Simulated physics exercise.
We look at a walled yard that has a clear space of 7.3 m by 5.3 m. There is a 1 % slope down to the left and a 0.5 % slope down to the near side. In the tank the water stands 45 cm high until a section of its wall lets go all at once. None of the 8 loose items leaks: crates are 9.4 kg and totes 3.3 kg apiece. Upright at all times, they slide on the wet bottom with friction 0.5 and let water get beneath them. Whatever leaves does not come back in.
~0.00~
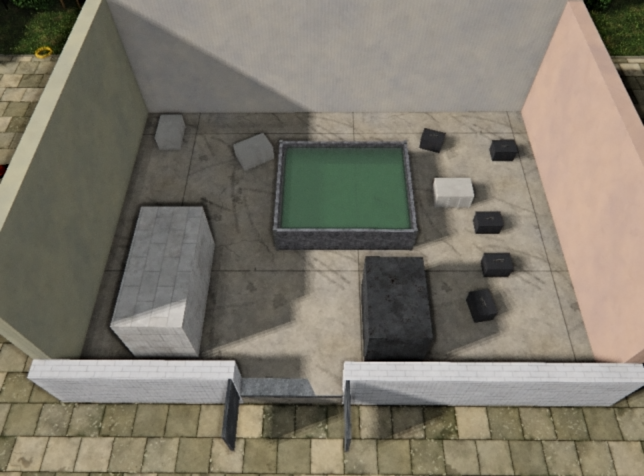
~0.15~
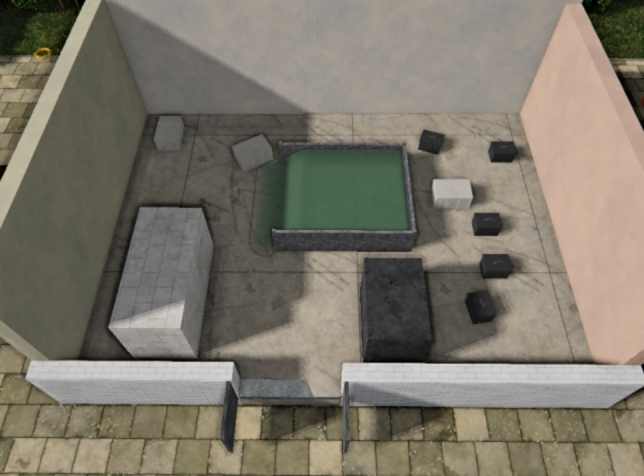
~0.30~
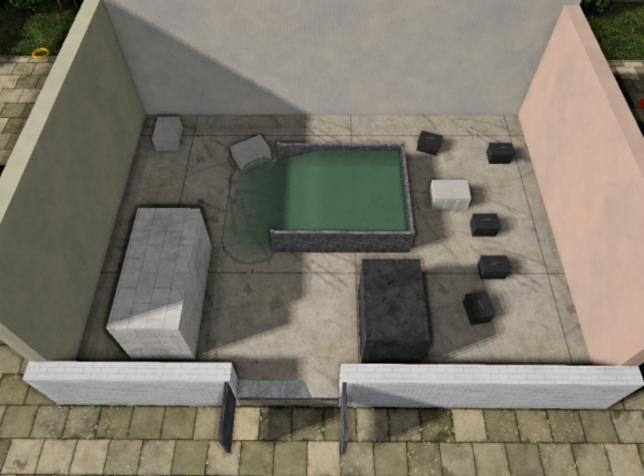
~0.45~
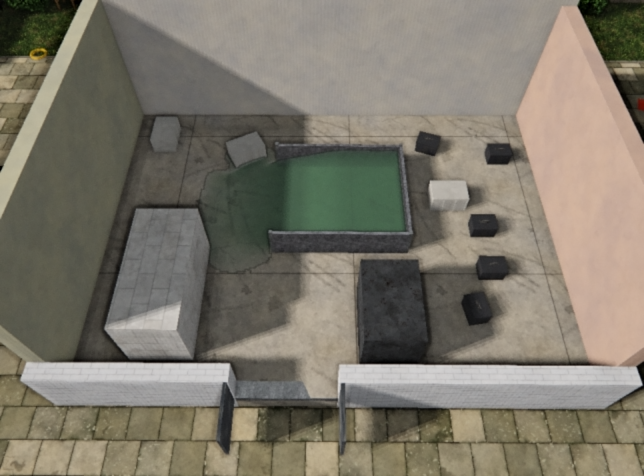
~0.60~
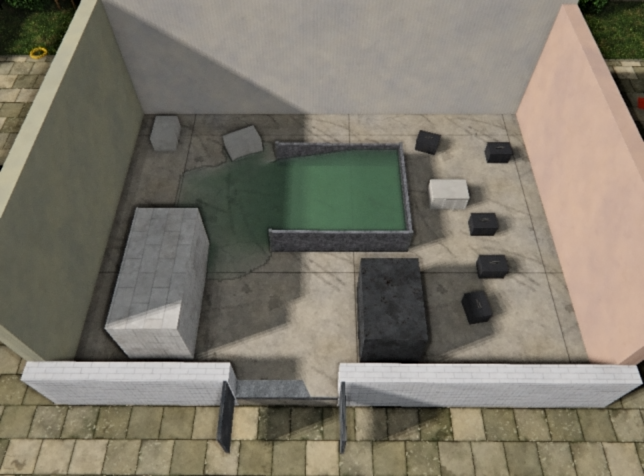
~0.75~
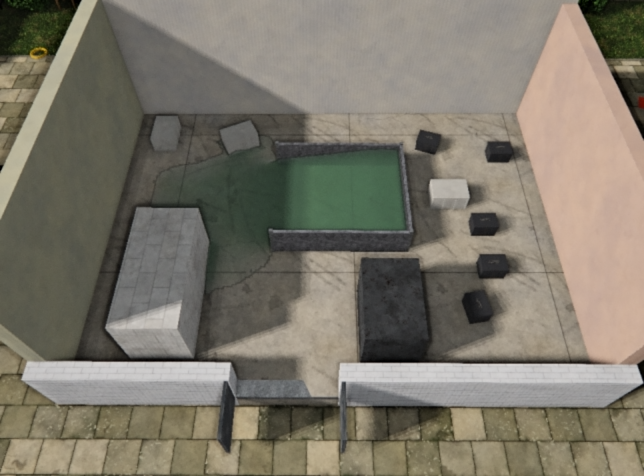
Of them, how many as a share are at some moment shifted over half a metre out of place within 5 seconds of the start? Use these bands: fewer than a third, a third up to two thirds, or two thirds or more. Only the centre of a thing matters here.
It falls in fewer than a third.
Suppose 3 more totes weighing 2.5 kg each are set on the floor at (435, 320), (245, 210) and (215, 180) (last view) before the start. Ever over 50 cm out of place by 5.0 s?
One after another they come out inside the limit, above it, above it.
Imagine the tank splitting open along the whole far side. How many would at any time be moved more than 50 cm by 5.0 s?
That gives 4 of them.
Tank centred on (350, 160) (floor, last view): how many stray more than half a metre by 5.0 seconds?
The answer would then be 2.
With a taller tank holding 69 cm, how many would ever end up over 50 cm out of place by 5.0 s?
Then 3 of them.
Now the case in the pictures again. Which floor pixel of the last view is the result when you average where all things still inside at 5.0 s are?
That lands at roughly (426, 197).
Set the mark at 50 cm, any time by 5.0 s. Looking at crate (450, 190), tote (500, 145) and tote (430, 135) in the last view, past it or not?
Result, in order: Undershooting / undershooting / undershooting.
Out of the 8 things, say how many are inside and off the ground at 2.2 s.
Tally: 1 of them.
After 1.1 s 1 of 8 are over 50 cm from their spots; 0 afloat.
After 2.2 s 2 of 8 are over 50 cm from their spots; 1 afloat.
After 3.5 s 1 of 8 are over 50 cm from their spots; 2 afloat.
After 5.0 s 2 of 8 are over 50 cm from their spots, and 2 have been at some point; 2 afloat.
